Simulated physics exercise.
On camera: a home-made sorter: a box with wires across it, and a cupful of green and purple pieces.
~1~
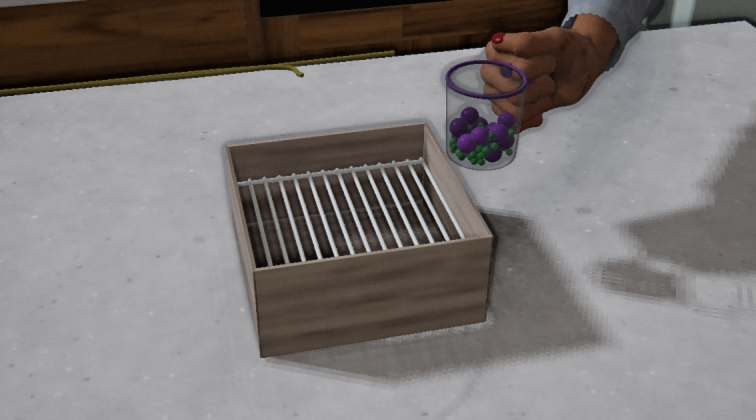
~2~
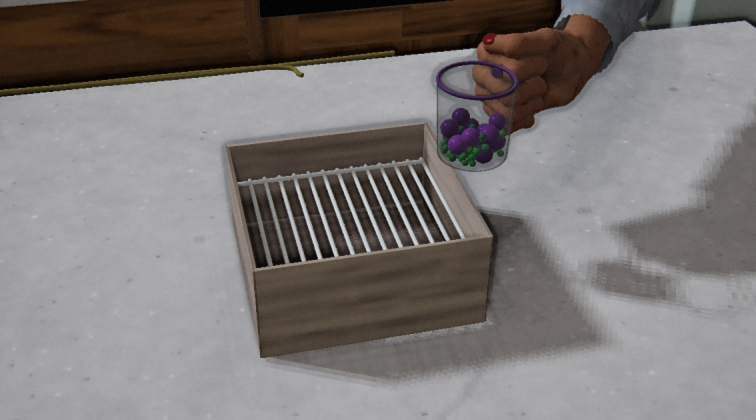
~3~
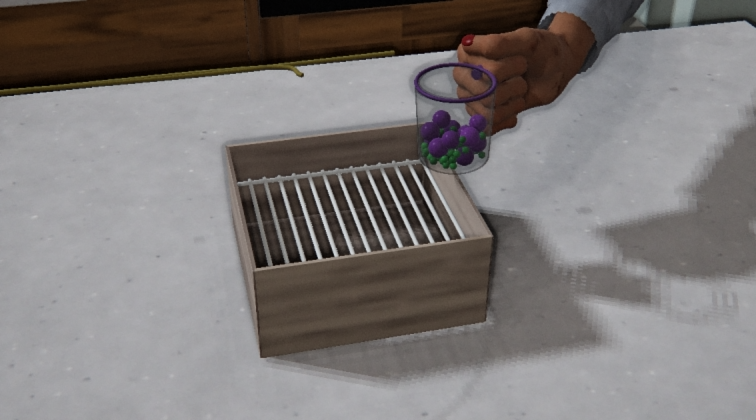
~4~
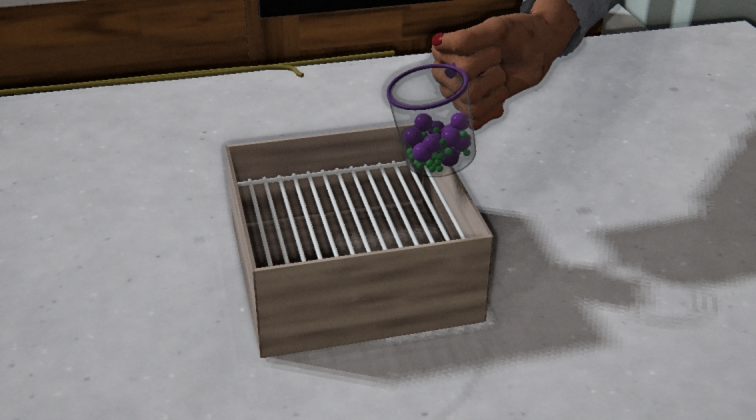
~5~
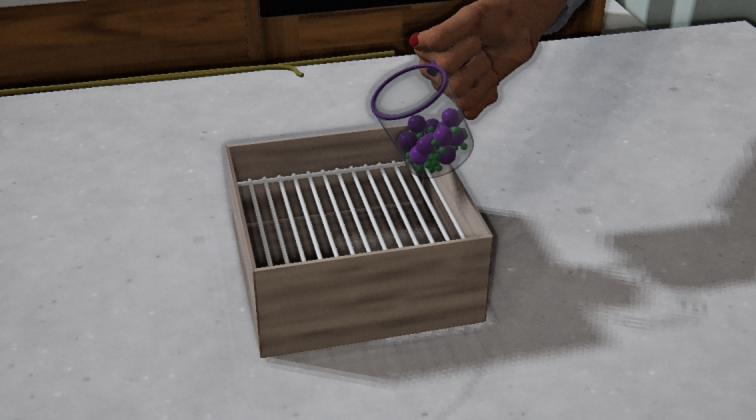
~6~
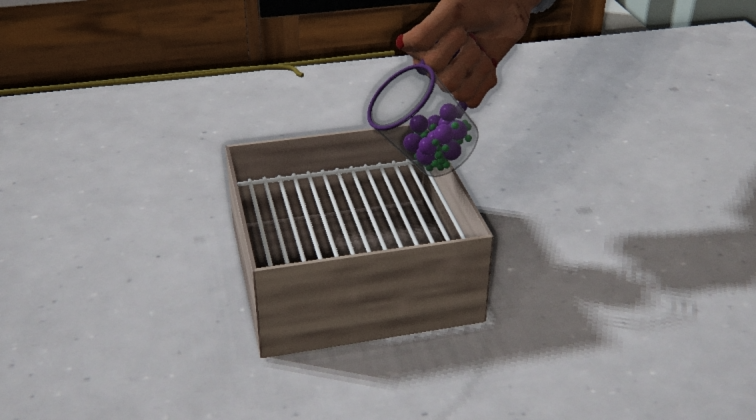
To begin with, a hand holds a clear, purple-rimmed cup of purple and green pieces upright, to the right of an open wooden box with pale wires across it. The hand moves the cup left, over the box's back right corner, then tilts it steadily leftward, the pieces still inside.
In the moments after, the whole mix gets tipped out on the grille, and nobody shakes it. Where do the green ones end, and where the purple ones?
Here the green bits end up below, and the purple bits get caught above.
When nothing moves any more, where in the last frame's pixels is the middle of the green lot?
Around (372, 265).
Then, 0.45 s later than the last frame, green ones, every one in the cup; purple ones, every one in the cup.
Then, 0.85 s later than the last frame, green ones, almost all in the cup, just a few on or over the wires; purple ones, roughly two thirds in the cup, roughly a third on or over the wires.
Then, 1.19 s later than the last frame, green ones, roughly a quarter on or over the wires, roughly two thirds under the rack; purple ones, every one on or over the wires.
When it is over, green ones, every one under the rack; purple ones, every one on the wires, not one under the rack.
